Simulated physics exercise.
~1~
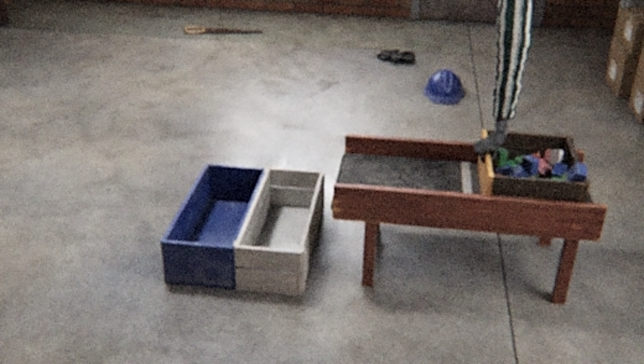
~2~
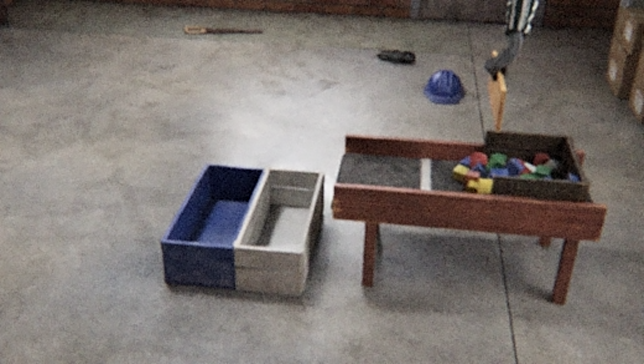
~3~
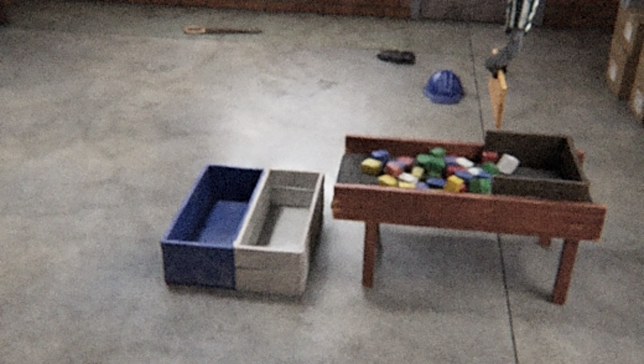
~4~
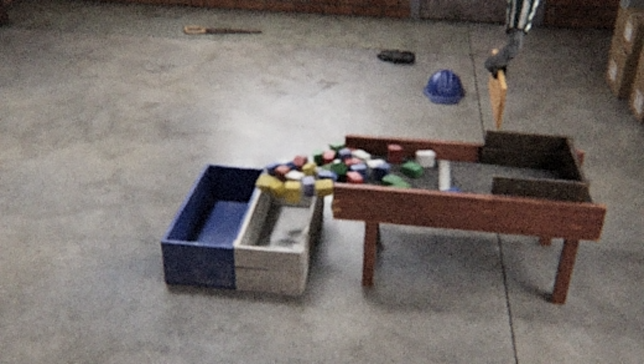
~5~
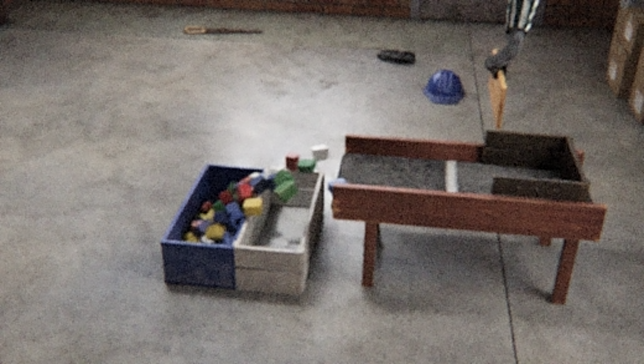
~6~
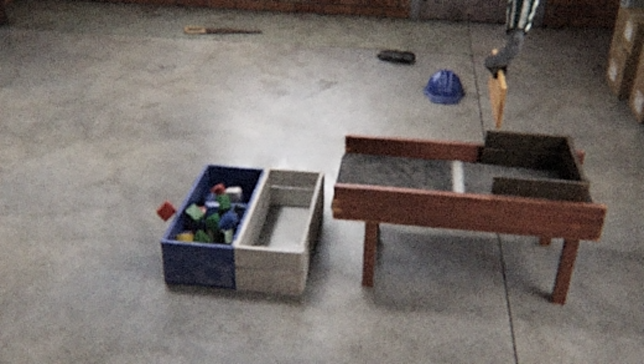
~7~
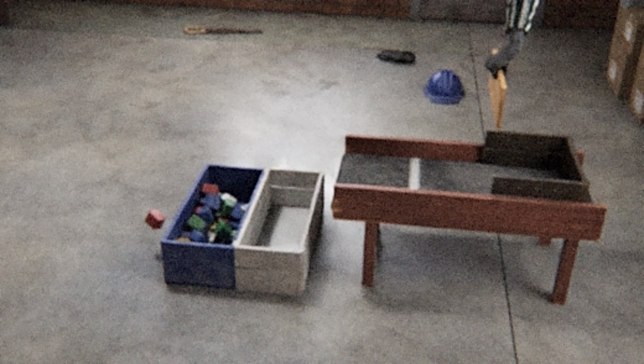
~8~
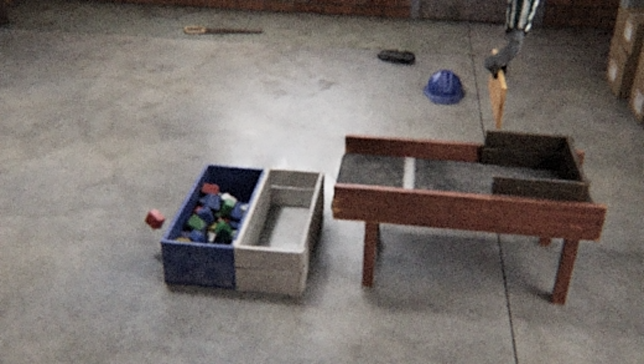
A low reddish-brown conveyor table stands at right on a grey concrete floor, seen from slightly above, with colourful toy bricks heaped in a dark pen at its right end. A blue tub and a white bin sit side by side at left, while a blue hard hat and a saw lie farther back. A mechanical arm lifts the orange gate, and the bricks ride left along the dark belt. They spill off its end in a loose stream, flying over the white bin and tumbling into the blue tub. One red brick lands on the floor beyond it, leaving the white bin empty.
